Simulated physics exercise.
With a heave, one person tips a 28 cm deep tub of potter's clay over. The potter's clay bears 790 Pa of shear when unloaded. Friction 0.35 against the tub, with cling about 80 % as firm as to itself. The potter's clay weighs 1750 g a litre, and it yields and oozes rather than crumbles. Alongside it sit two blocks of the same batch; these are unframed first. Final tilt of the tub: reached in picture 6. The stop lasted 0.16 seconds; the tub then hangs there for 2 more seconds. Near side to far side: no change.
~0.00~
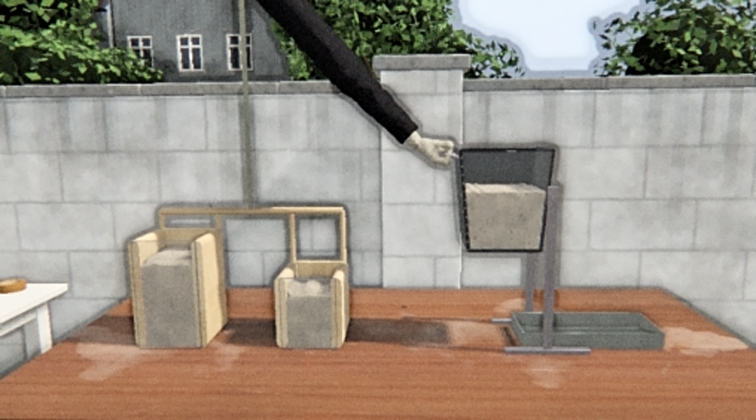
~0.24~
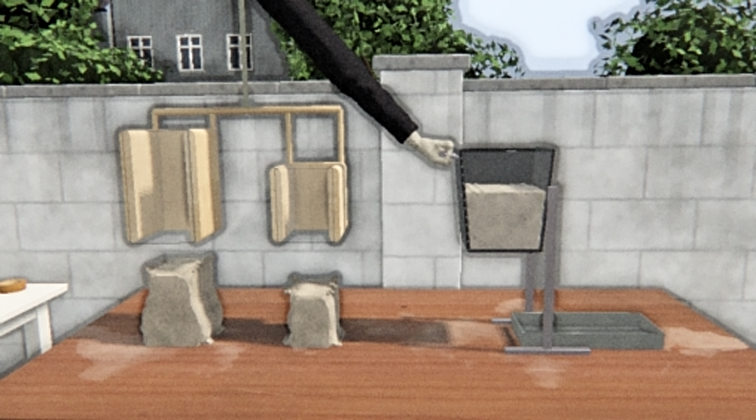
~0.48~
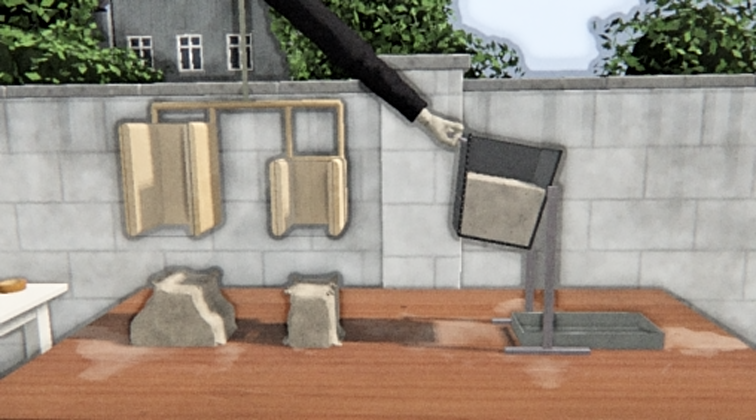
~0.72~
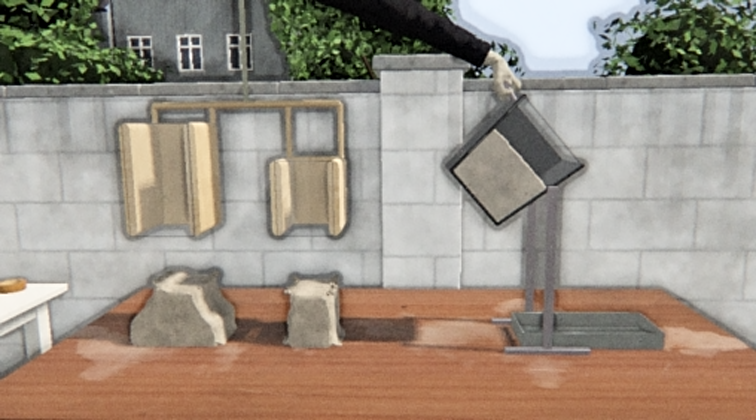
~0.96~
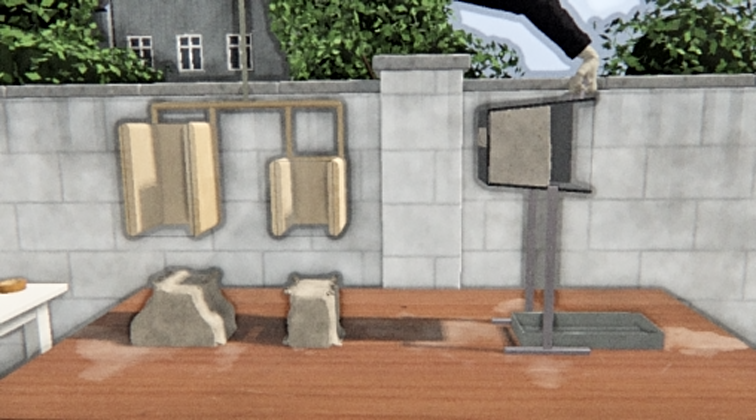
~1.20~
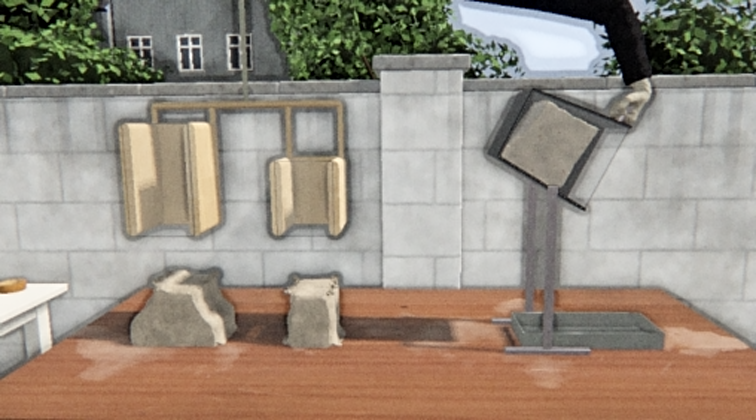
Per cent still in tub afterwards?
Approx. 7 %.
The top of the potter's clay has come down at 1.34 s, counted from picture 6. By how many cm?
I reckon it's close to 10 cm.
After 1.34 s, the tub is at 117 degrees and holds 91 %.
After 1.51 s, the tub is at 117 degrees and holds 35 %.
After 1.68 s, the tub is at 117 degrees and holds 15 %.
After 1.85 s, the tub is at 117 degrees and holds 7 %.
After 3.20 s, at the end, the tub is at 117 degrees and holds 7 %.
